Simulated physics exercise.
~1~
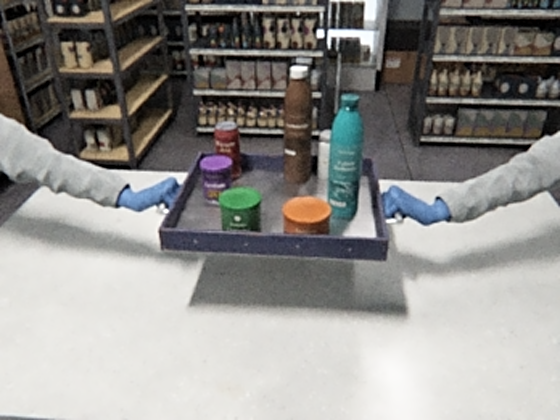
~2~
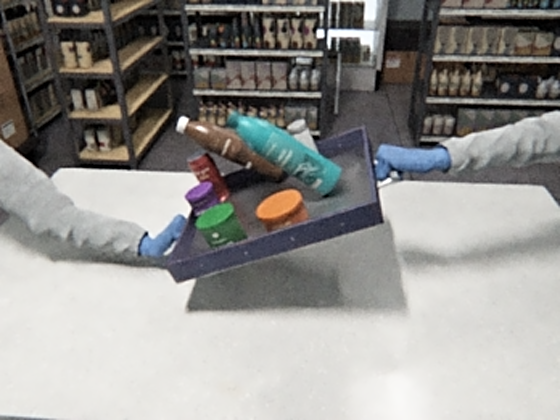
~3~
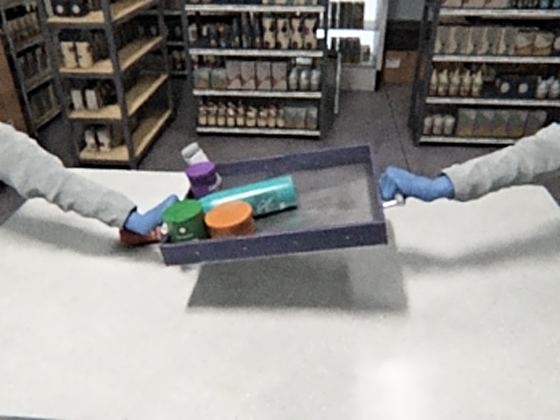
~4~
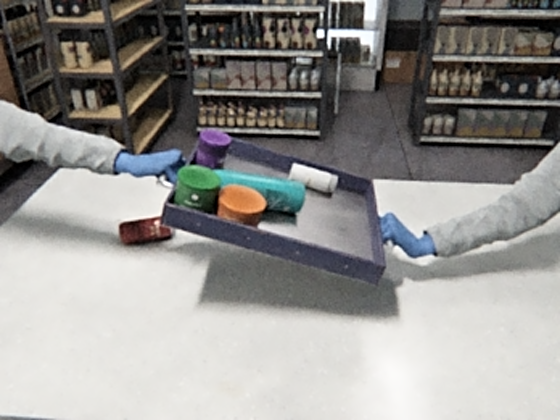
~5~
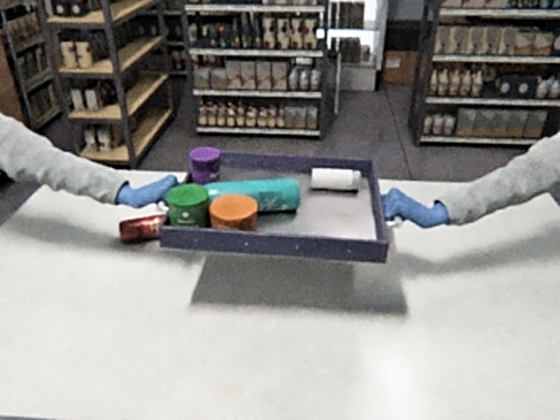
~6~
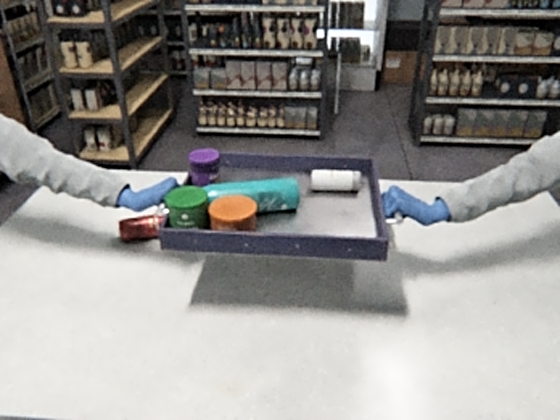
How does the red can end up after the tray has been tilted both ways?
The red can topples as the tray dips to the left, and it ends up lying on its side on the table, off the tray's left end.
